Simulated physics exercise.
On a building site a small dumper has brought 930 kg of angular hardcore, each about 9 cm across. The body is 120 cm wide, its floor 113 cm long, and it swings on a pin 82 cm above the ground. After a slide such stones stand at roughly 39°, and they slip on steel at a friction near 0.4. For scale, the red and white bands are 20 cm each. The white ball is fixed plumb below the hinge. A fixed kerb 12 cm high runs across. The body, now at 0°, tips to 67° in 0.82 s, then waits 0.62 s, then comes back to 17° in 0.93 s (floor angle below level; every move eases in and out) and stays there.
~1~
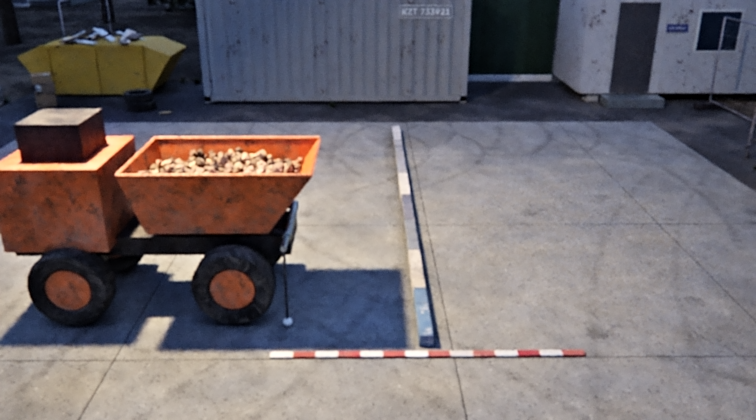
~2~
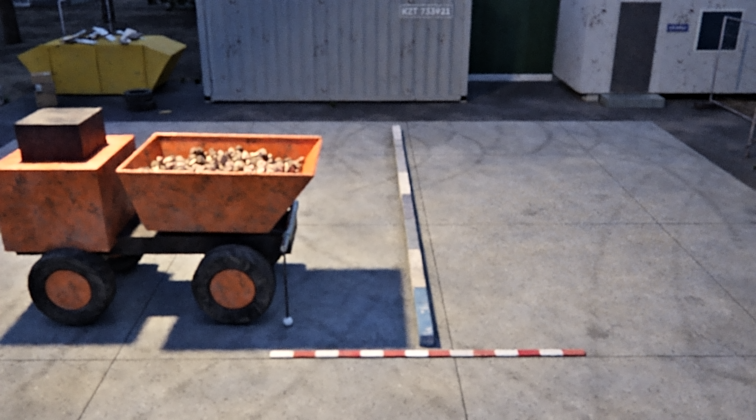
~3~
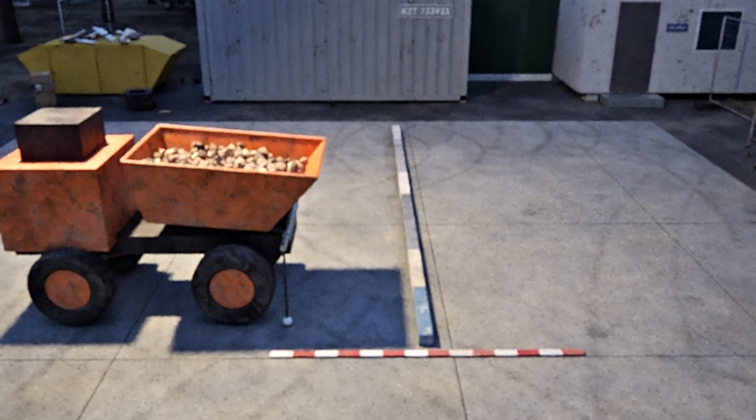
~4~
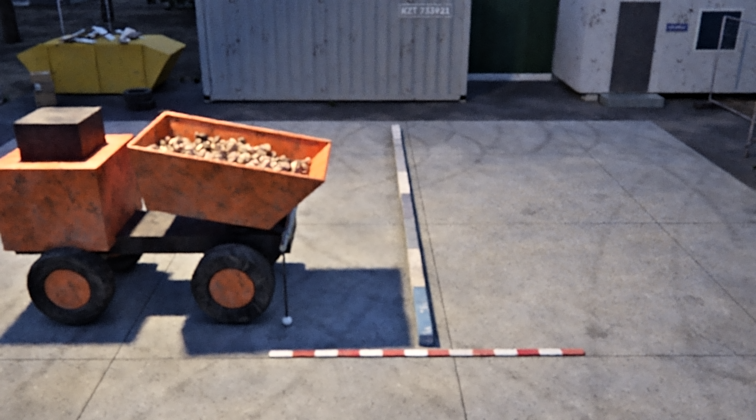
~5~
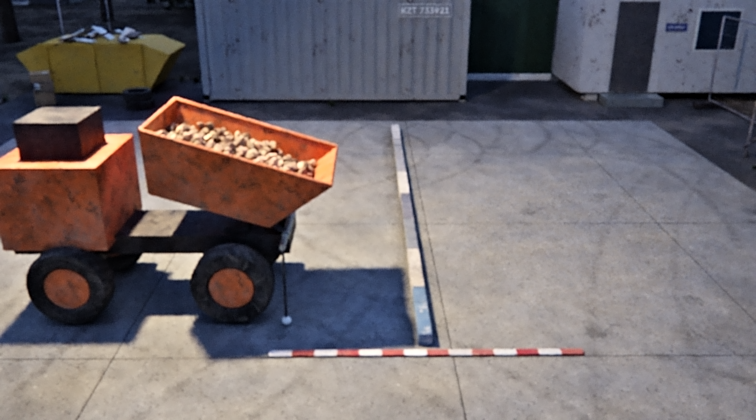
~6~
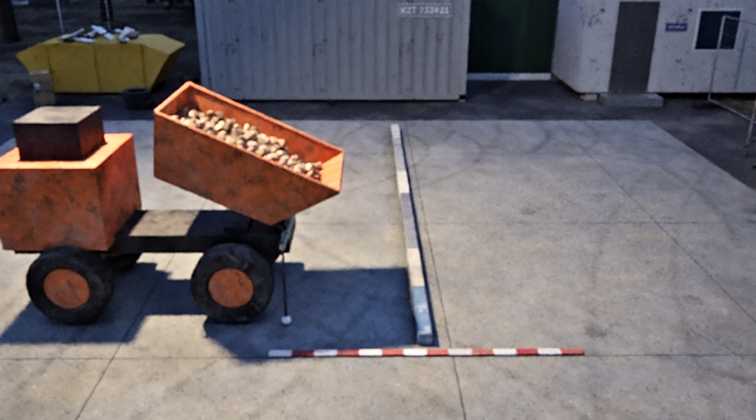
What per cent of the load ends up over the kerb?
Roughly 35 per cent ends over the kerb.
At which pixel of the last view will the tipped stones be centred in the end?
Near (428, 285).
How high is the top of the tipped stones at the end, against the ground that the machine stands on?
Some 36 cm above that level.
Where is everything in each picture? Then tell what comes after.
The body is at 0°, its lip at (311, 176); the top of the load is at (232, 160), in the first frame.
The body is at 1°, its lip at (313, 176); the top of the load is at (226, 157), in the second frame.
Lip at (318, 178), floor tilted 5°, highest stones at (219, 153), in the third frame.
The body is at 10°, its lip at (324, 181); the top of the load is at (188, 144), in the fourth frame.
The body is at 17°, its lip at (332, 186); the top of the load is at (182, 131), in the fifth frame.
Lip at (340, 193), floor tilted 25°, highest stones at (187, 118), in the sixth frame.
A little later the floor is at 57°; 100 % in the body; the foremost stones are at (342, 203).
Then the floor is at 67°; 97 % in the body, 3 % on this side of the kerb; the foremost stones are at (392, 243).
Later still the floor is at 17°; 35 % in the body, 30 % on this side of the kerb, 35 % over the kerb; the foremost stones are at (619, 284).
In the end the floor is at 17°; 35 % in the body, 30 % on this side of the kerb, 35 % over the kerb; the foremost stones are at (619, 284).
